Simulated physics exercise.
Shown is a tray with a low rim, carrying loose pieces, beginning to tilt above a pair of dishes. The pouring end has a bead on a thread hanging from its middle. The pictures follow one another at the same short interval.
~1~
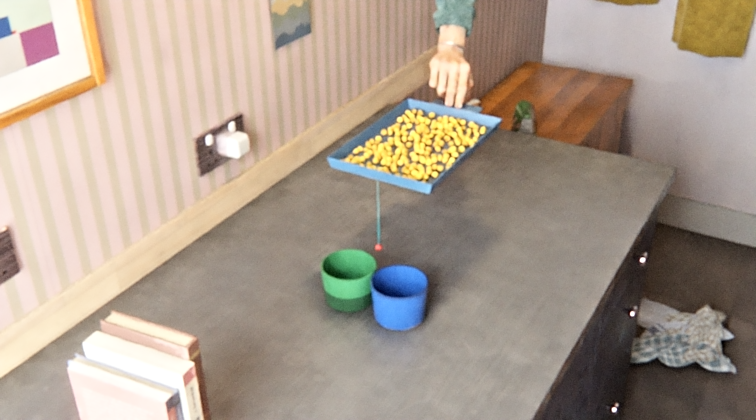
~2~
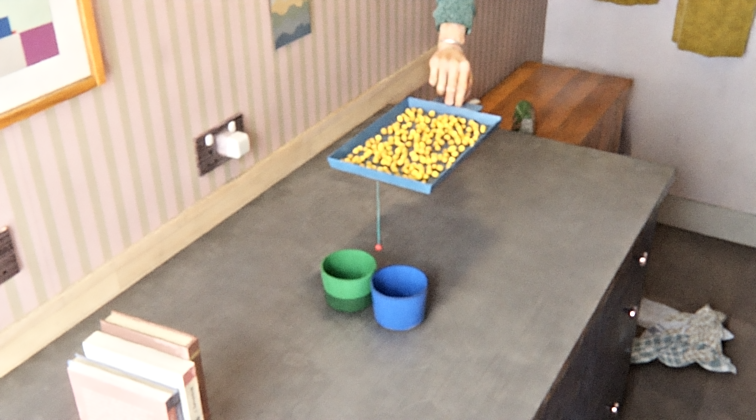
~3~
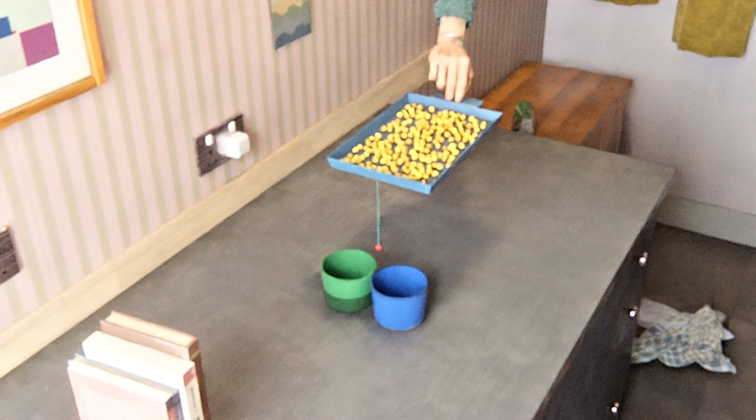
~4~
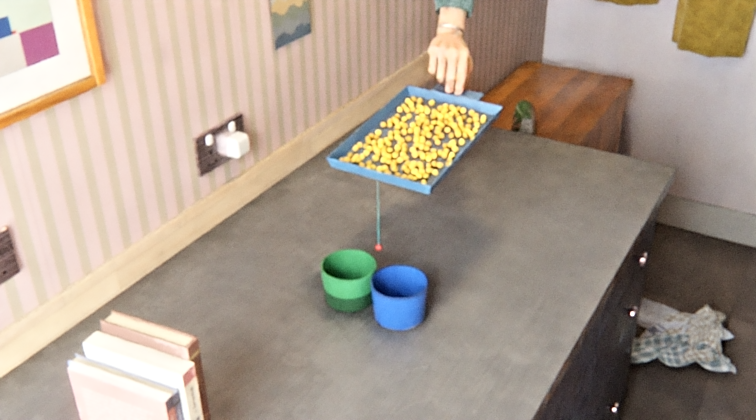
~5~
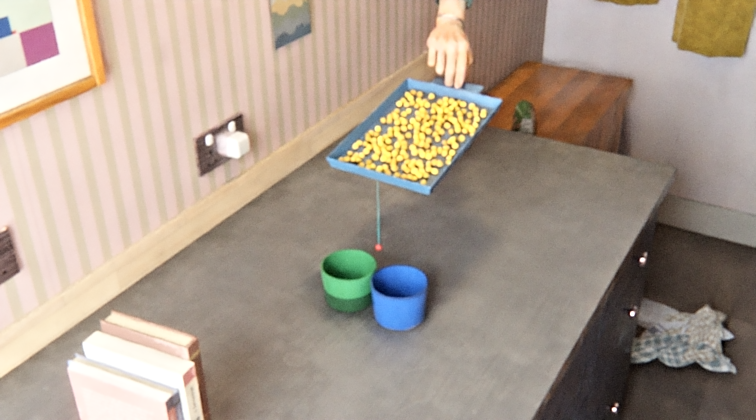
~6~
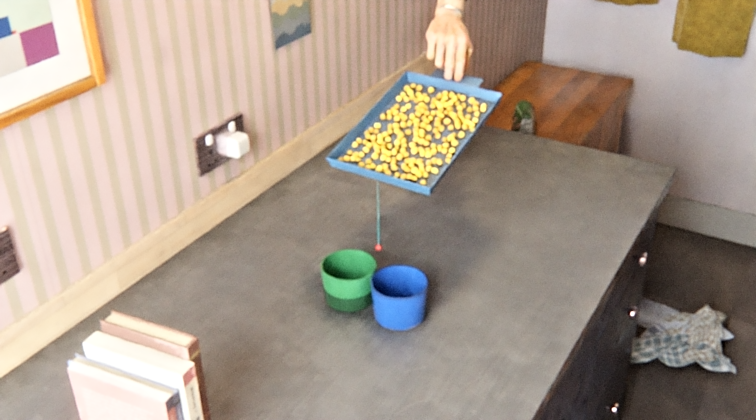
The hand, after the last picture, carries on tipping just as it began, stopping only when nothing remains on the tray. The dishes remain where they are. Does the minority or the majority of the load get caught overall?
Most gets caught.
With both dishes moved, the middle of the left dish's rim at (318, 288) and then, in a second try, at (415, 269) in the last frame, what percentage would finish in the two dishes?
In turn 10 and 30 in a hundred.
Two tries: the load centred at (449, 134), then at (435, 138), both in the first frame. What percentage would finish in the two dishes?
Around 80 percent the first time and around 80 percent the second time.
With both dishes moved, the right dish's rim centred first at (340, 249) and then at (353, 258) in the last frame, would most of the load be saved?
Well, a minority share the first time and a minority share the next.
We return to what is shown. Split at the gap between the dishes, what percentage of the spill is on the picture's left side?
Estimate: About 50 per cent.
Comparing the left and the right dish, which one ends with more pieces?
It's the right side.
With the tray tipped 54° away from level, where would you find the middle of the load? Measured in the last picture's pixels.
(396, 154).
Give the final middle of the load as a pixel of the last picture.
(394, 312).
Soon after the last picture, tray tipped steeply; all on the tray.
A little later, tray tipped right over; nearly all on the tray; a stray few in the right dish; a stray few in the left dish; a stray few in the air.
Later still, tray tipped past a quarter turn; about half in the right dish; about a quarter in the left dish; about a quarter outside both.
At rest, tray tipped past a quarter turn; about half in the right dish; about a quarter in the left dish; about a quarter outside both.
